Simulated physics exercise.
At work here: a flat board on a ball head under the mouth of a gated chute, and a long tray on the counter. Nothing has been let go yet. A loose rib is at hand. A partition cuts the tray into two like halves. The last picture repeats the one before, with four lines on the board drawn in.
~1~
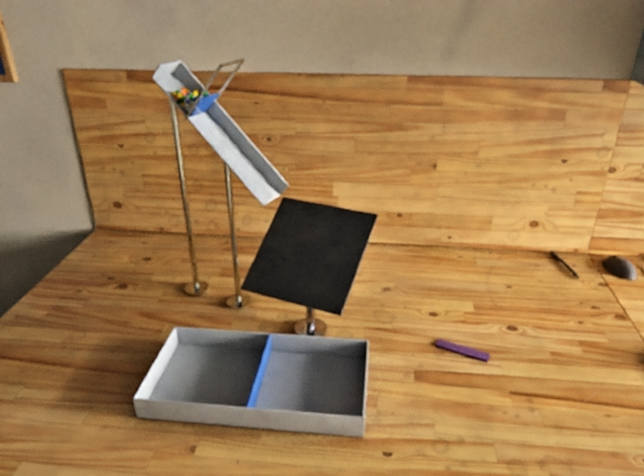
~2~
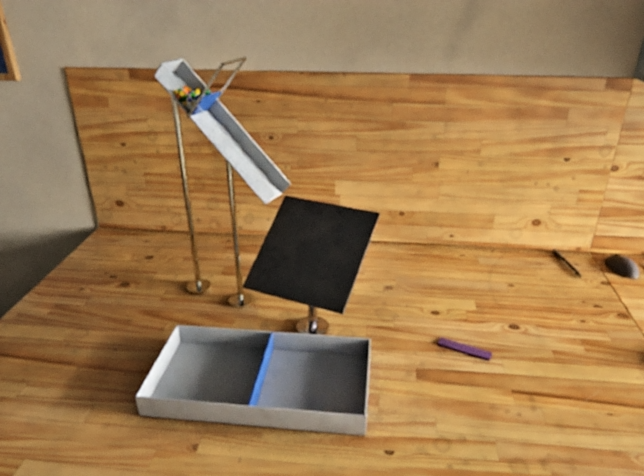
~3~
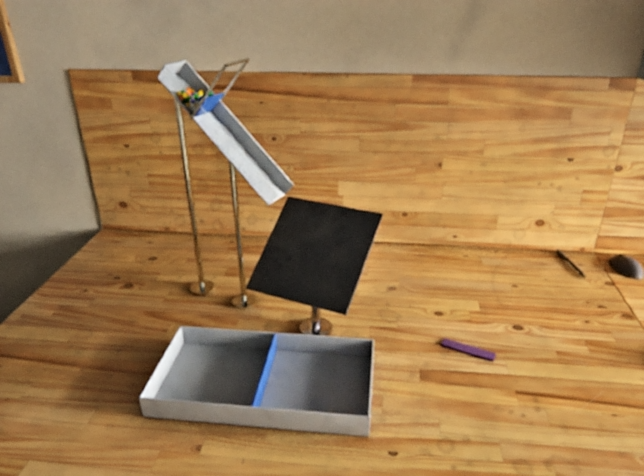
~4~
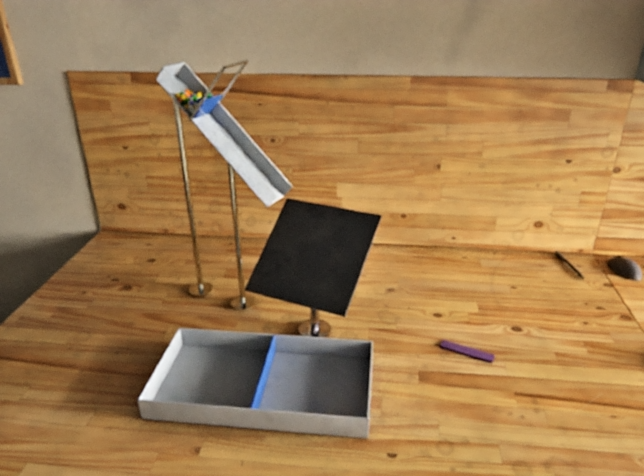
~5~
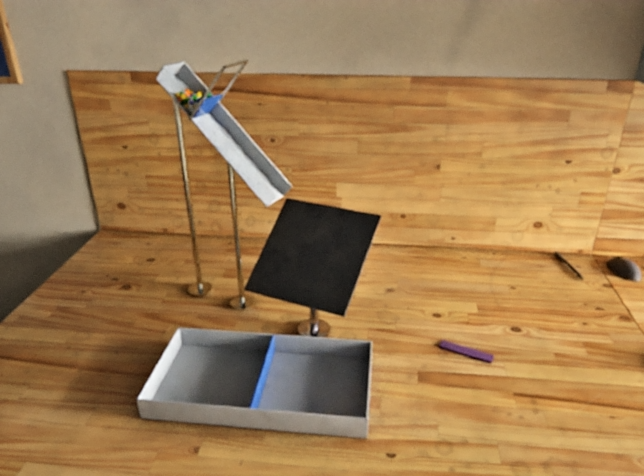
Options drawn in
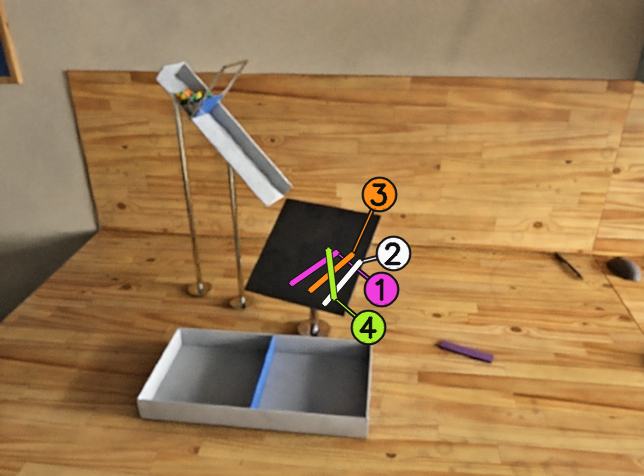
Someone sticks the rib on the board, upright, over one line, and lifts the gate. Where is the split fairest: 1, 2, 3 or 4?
Line 3 does it best.
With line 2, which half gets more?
More lands on the right.
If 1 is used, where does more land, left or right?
Left.
On the marked copy, line 1 from (336, 252) to (291, 283); line 2 from (359, 262) to (324, 303); line 3 from (352, 254) to (310, 290); line 4 from (328, 249) to (334, 297).
With 1, of what is caught, the larger part in the left half, about a tenth in the right.
With 2, of what is caught, about a tenth in the left half, the larger part in the right.
With 3, of what is caught, roughly a third in the left half, roughly two thirds in the right.
With 4, of what is caught, about a tenth in the left half, almost all in the right.
